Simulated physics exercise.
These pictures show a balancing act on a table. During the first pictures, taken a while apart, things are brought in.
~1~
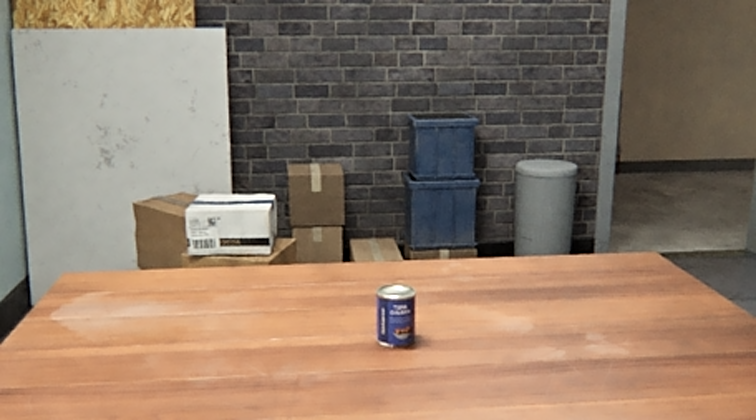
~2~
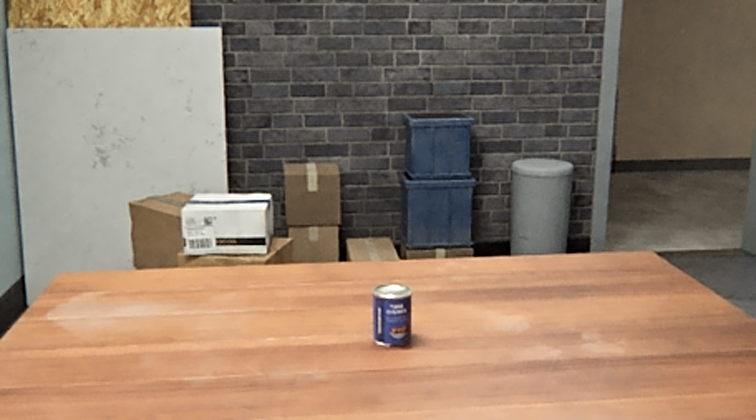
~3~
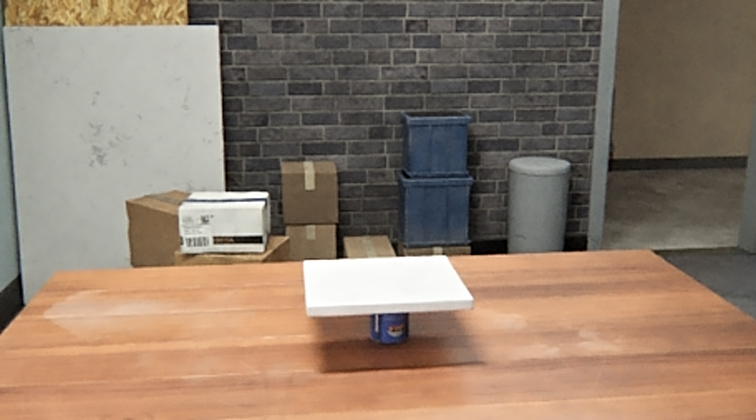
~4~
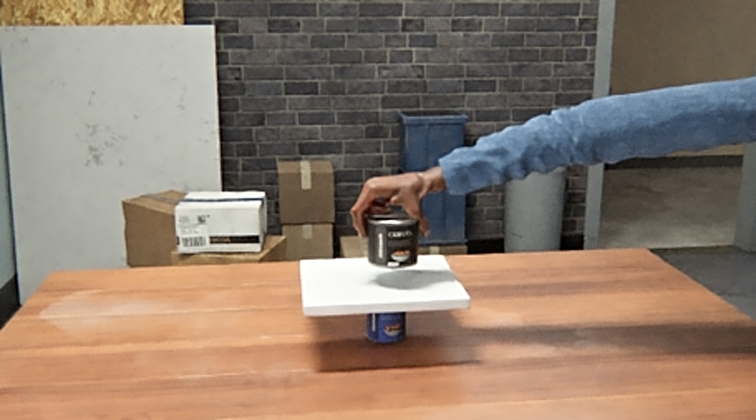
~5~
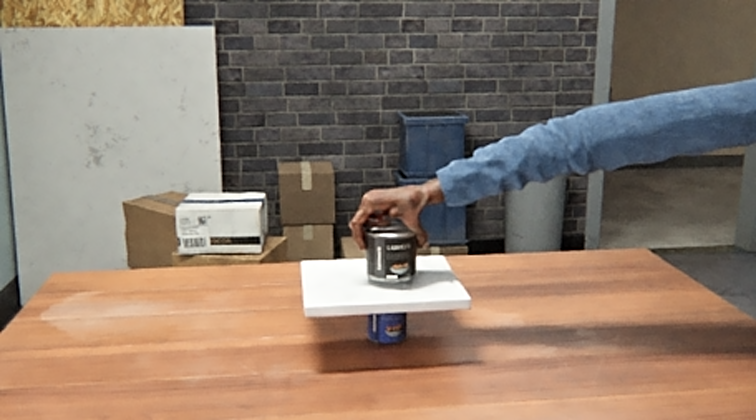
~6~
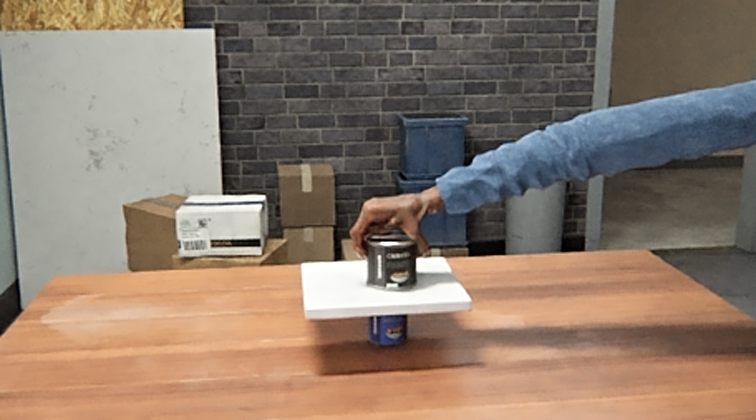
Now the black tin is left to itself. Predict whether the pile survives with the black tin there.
Stays standing.
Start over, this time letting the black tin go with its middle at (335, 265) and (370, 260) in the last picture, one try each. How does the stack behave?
Try one: The stack collapses; try two: The stack remains standing.
Then, 0.20 s on from there, no change.
Then, 0.50 s on from there, black tin resting near (392, 260).
In the end, all 3 unmoved. At the end, from the last picture's camera, black tin near (392, 260). The stack holds.
